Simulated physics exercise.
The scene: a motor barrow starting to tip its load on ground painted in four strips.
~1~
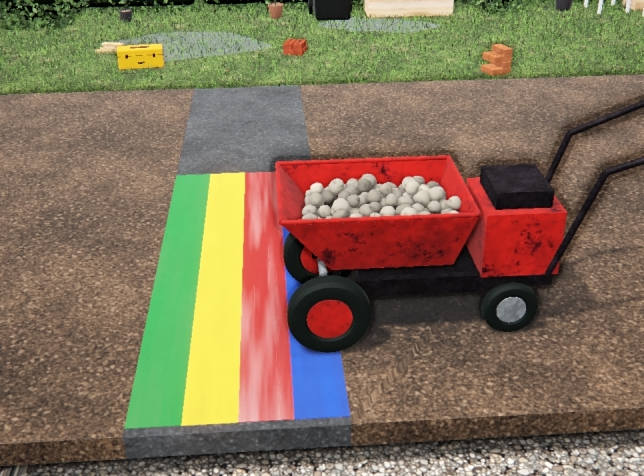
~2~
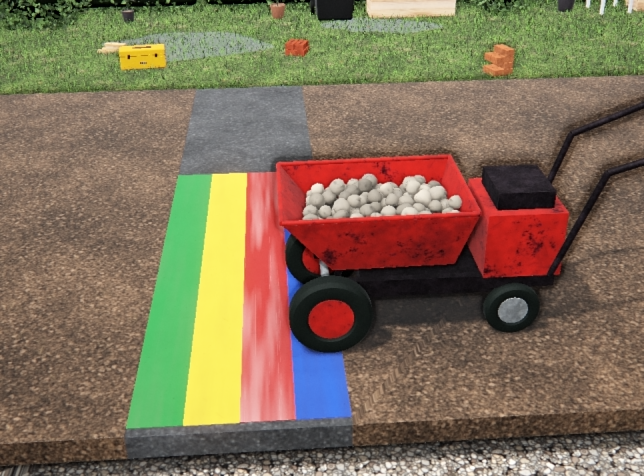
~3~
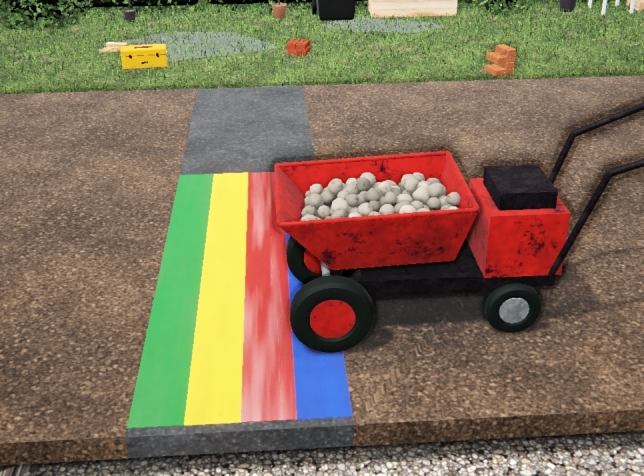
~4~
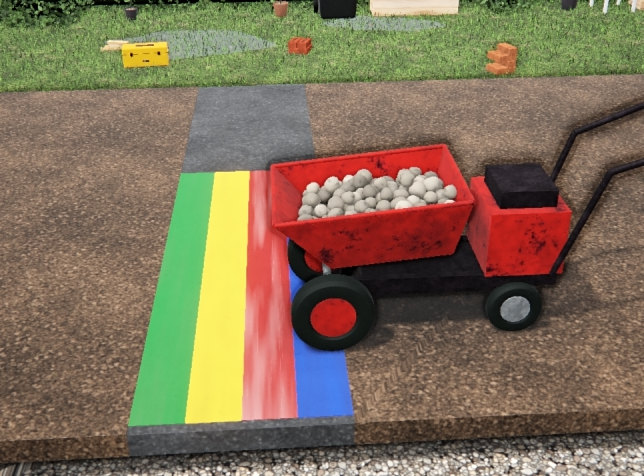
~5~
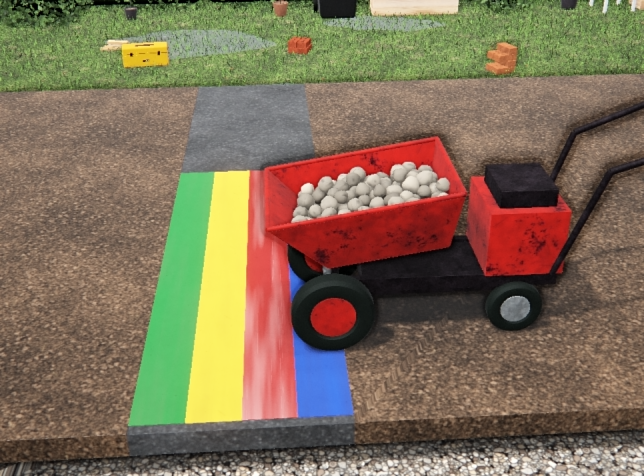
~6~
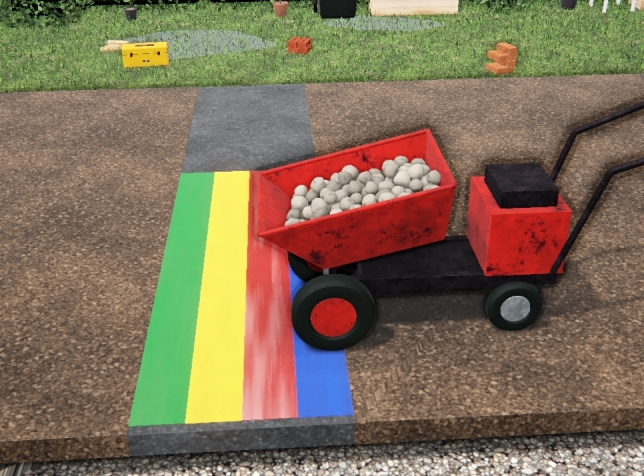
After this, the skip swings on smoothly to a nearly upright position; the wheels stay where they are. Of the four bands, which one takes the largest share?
Green.
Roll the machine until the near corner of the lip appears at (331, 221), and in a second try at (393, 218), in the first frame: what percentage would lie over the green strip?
Position 1 near 20 %, position 2 near 0 %.
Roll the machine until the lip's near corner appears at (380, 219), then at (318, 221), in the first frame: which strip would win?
The red one the first time, the yellow strip the second time.
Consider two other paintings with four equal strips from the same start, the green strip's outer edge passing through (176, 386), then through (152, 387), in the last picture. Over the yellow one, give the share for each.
I'd put it at some 0 % for the first and some 10 % for the second.
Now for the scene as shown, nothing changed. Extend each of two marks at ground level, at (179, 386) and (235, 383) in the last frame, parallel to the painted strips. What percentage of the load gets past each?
Estimate, first then second: 50 %, 70 %.
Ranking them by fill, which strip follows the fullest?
That would be the yellow strip, in second.
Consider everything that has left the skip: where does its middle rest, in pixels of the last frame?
Near (173, 316).
Shortly afterwards, skip tipped steeply; the whole lot in the skip.
Next, skip tipped steeply; the bulk in the skip; a little over the yellow strip; a little over the green strip; only a few falling; only a few off the paint.
Some moments later, skip tipped right over; near a quarter in the skip; a little over the yellow strip; near half over the green strip; a little off the paint.
In the end, skip tipped right over; near a quarter in the skip; none at all over the blue strip; none at all over the red strip; a little over the yellow strip; near half over the green strip; a little off the paint.
